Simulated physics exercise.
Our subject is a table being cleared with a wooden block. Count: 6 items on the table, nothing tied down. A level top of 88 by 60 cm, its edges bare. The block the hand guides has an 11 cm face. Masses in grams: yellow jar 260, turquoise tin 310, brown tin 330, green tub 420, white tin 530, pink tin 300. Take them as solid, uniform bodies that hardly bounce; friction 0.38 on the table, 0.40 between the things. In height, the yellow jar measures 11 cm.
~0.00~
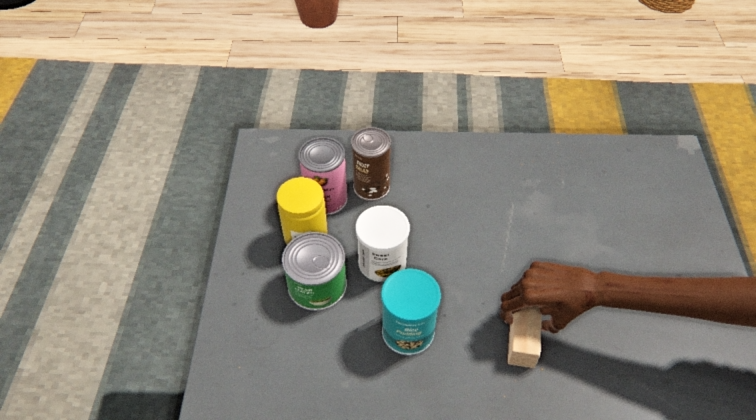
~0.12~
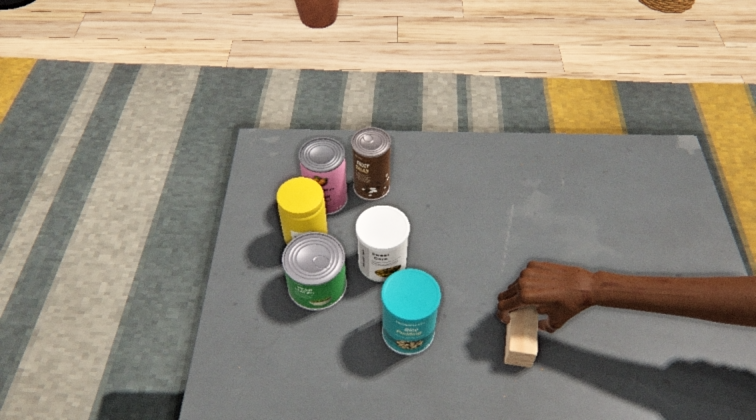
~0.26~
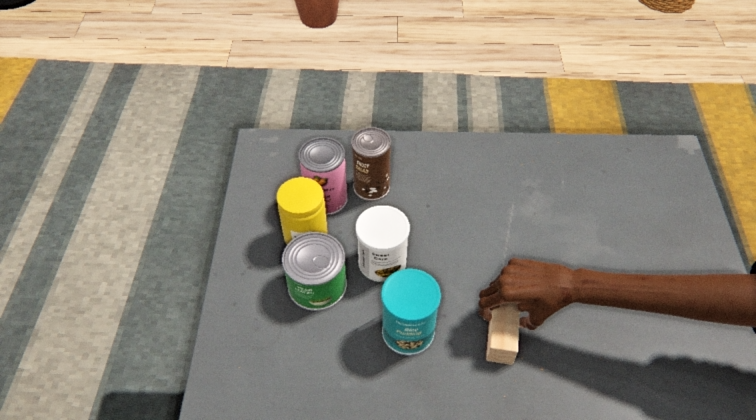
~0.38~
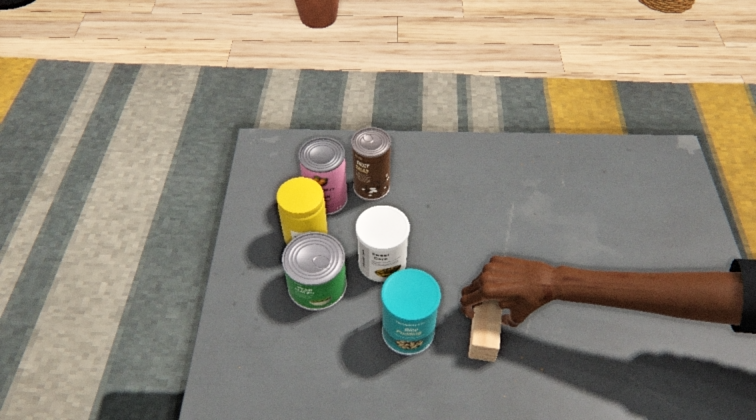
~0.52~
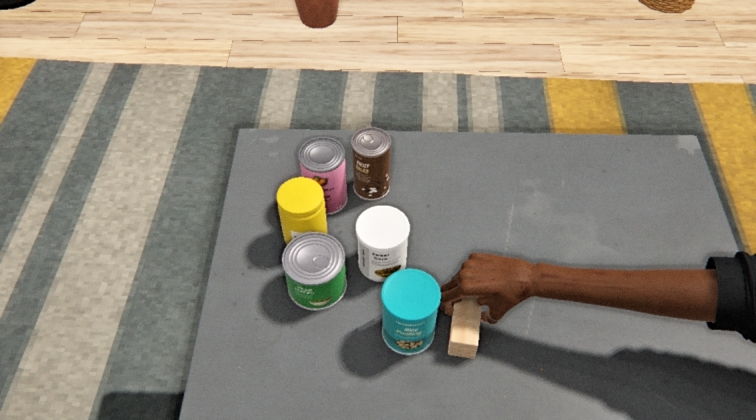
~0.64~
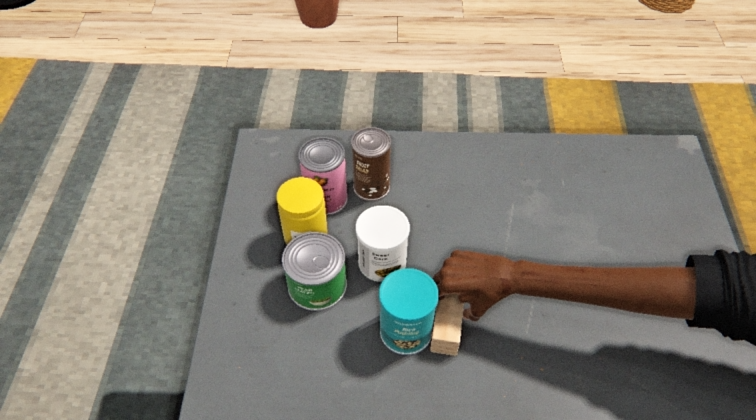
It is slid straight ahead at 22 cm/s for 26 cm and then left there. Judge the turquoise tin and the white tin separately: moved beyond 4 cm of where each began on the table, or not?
Turquoise tin - moved beyond, white tin - not beyond.
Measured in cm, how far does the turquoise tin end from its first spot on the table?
The shift is close to 15 cm.
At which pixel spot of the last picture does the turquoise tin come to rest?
Roughly at pixel (309, 307).
By 0.94 s, block slid 18 cm; turquoise tin 7 cm from its spot near (363, 306).
By 1.14 s, block slid 23 cm; turquoise tin 11 cm from its spot near (333, 303); green tub 2 cm from its spot.
When it is over (1.7 s), not toppled but over 4 cm from the start, turquoise tin; the other 5 within 4 cm of the start. End places, in pixels of the last picture, turquoise tin near (309, 307), white tin near (381, 243).
